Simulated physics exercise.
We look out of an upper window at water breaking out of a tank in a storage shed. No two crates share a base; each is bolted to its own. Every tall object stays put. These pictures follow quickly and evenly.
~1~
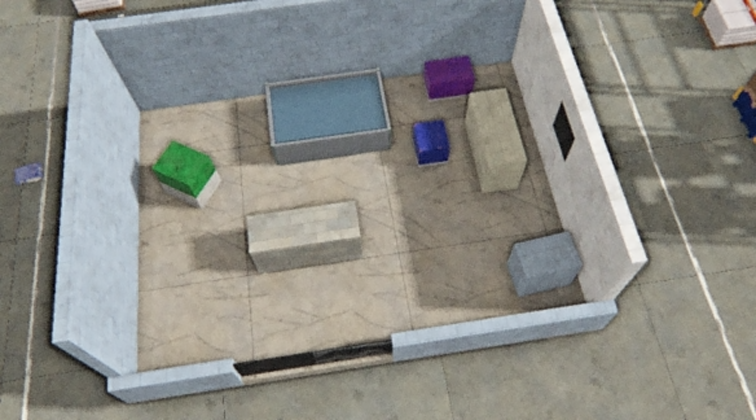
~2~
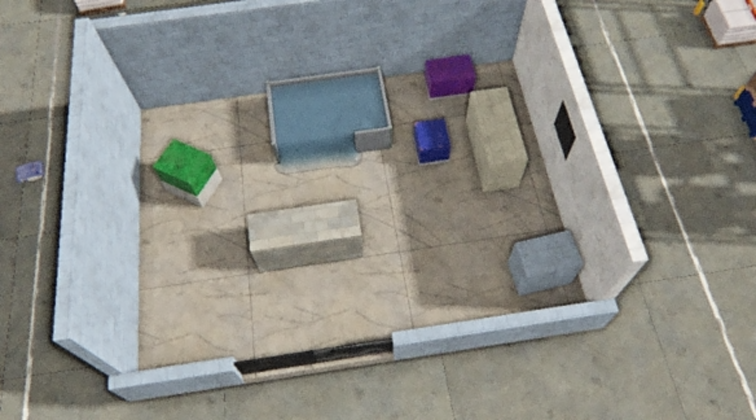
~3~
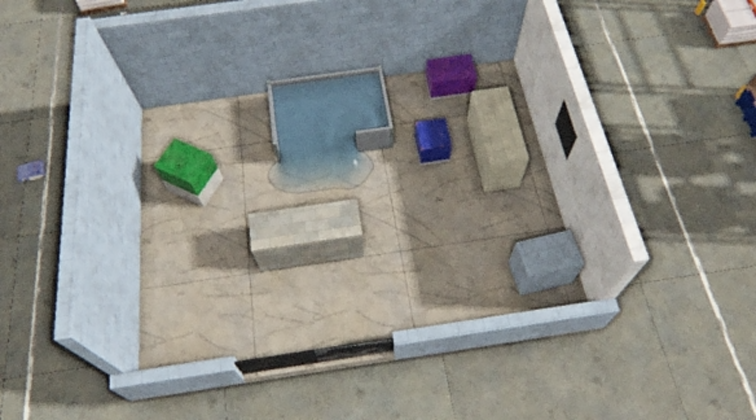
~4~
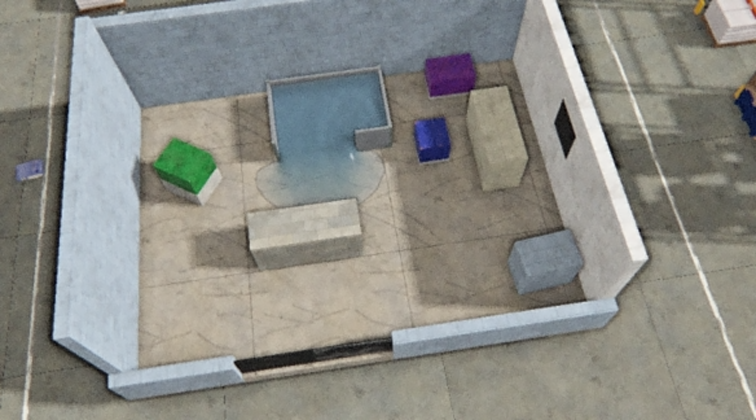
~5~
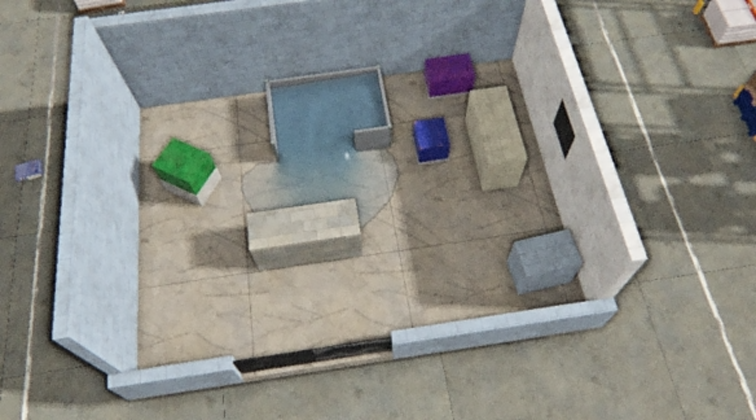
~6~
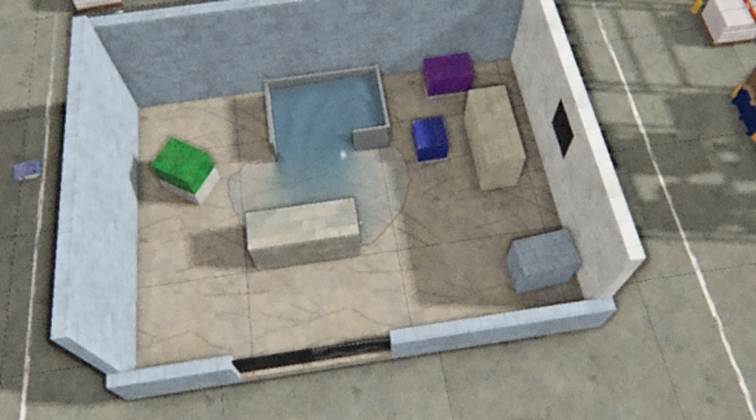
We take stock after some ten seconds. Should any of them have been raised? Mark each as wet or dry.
Green crate: Dry; blue crate: Wet; purple crate: Wet.
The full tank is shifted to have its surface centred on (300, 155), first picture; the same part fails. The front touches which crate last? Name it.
Answer: The purple-painted one.
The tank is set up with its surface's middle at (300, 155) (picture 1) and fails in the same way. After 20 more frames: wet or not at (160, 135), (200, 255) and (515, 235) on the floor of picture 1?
Taking the three spots in order: Swamped, swamped, swamped.
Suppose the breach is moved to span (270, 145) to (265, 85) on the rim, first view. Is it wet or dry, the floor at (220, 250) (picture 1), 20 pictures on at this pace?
The place in question is sitting in a puddle.
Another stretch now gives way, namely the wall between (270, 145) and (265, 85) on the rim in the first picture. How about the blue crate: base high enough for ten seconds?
So, as it turns out, the blue crate is left untouched.
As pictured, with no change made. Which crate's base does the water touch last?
The crate marked purple, I reckon.
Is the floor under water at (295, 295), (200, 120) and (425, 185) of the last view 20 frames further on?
Going through them in order, I'd call them clear, clear and drenched.
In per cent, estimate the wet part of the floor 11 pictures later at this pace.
Roughly 40 percent, I reckon.
A moment on, water covers 20 % of the floor; the green crate water round its plinth, the blue crate water round its plinth, the purple crate not reached.
Next, water covers 40 % of the floor; the green crate water round its plinth, the blue crate water round its plinth, the purple crate not reached.
Then, water covers 60 % of the floor; the green crate water round its plinth, the blue crate water round its plinth, the purple crate not reached.
Later, water covers 90 % of the floor; the green crate water round its plinth, the blue crate water round its plinth, the purple crate water round its plinth.
In the end, water covers 100 % of the floor; the green crate stayed above the water, the blue crate was topped, the purple crate was topped.
